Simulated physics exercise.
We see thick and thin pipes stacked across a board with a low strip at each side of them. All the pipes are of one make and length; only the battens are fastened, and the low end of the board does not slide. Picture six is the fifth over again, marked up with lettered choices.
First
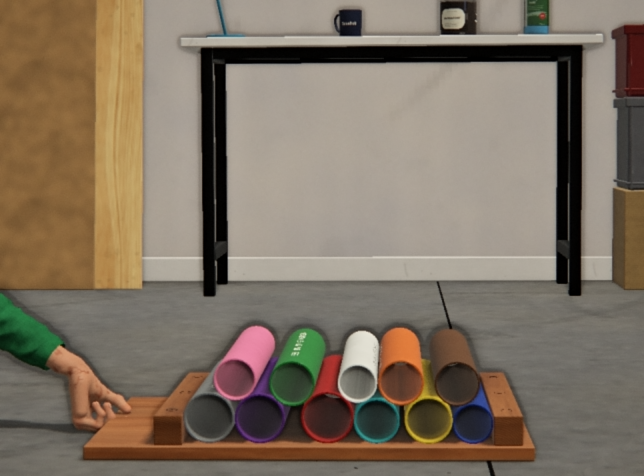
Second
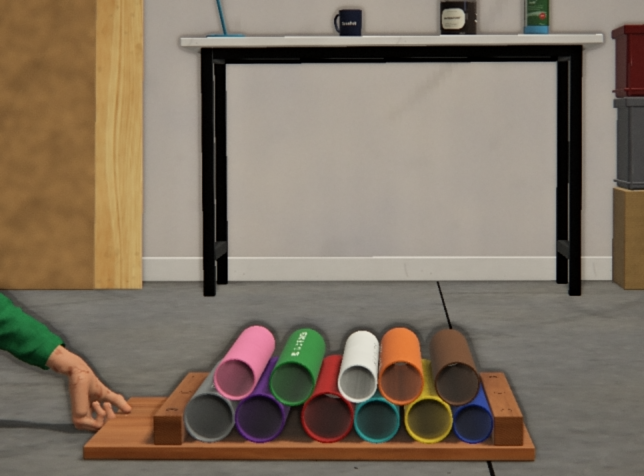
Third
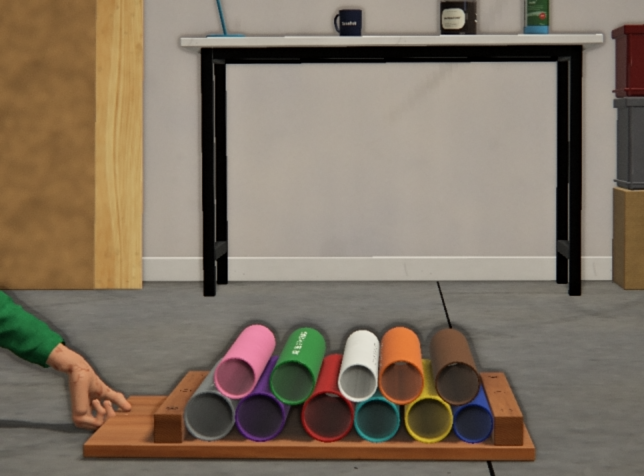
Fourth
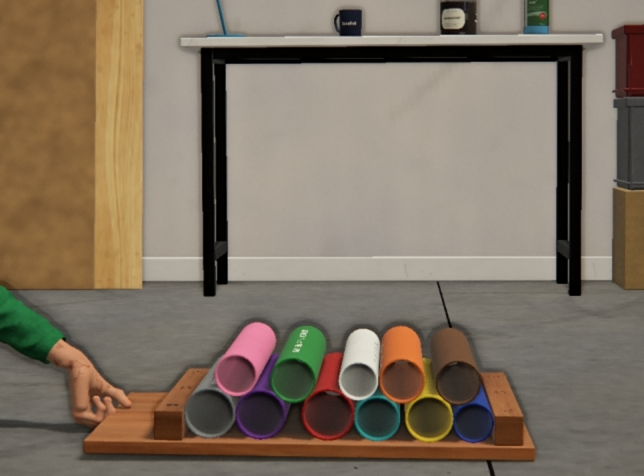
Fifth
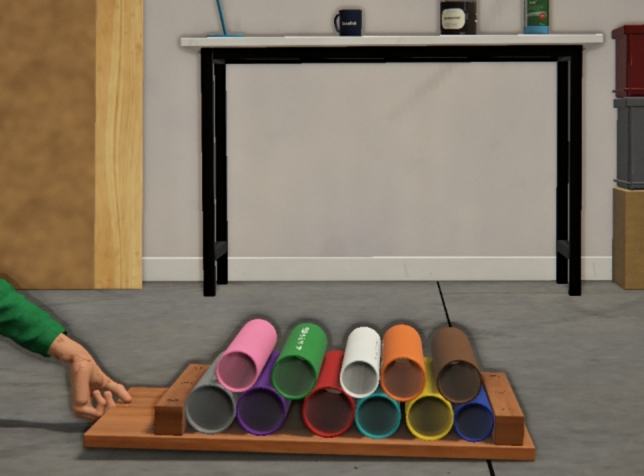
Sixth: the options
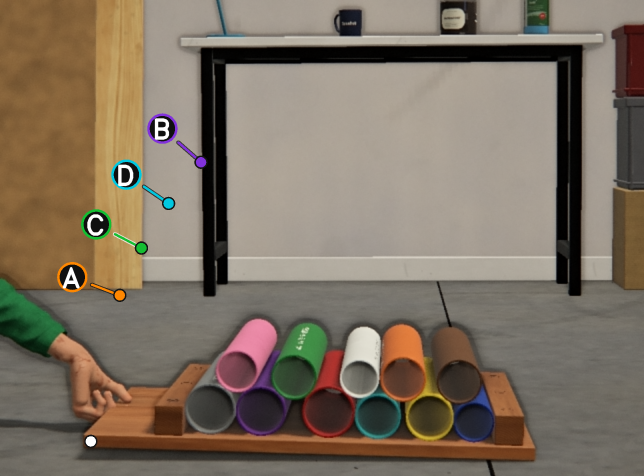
To begin with, a hand in a green sleeve grips the left end of a wooden board on the floor, where colourful pipes lie stacked in two rows between end strips. The hand then raises that end very slightly, and the pipes ride up with the board, keeping their arrangement.
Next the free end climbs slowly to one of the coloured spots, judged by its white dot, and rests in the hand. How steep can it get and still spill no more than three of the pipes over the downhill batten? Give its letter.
Up to C.
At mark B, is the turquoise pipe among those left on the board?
Yes, with B.
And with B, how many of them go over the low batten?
The count is five.
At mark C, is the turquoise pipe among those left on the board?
Yes.
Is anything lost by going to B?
Yes, at B.
On the marked copy, A at (120, 295); B at (201, 162); C at (141, 248); D at (169, 204); the white dot at (91, 441).
Taking C. A third of the way, board at 16°.
Two thirds of the way, board at 28°.
When it is over, board at 28°, one over the low batten (brown).
As for the rest, A one over the low batten (brown); B five over the low batten; D five over the low batten.
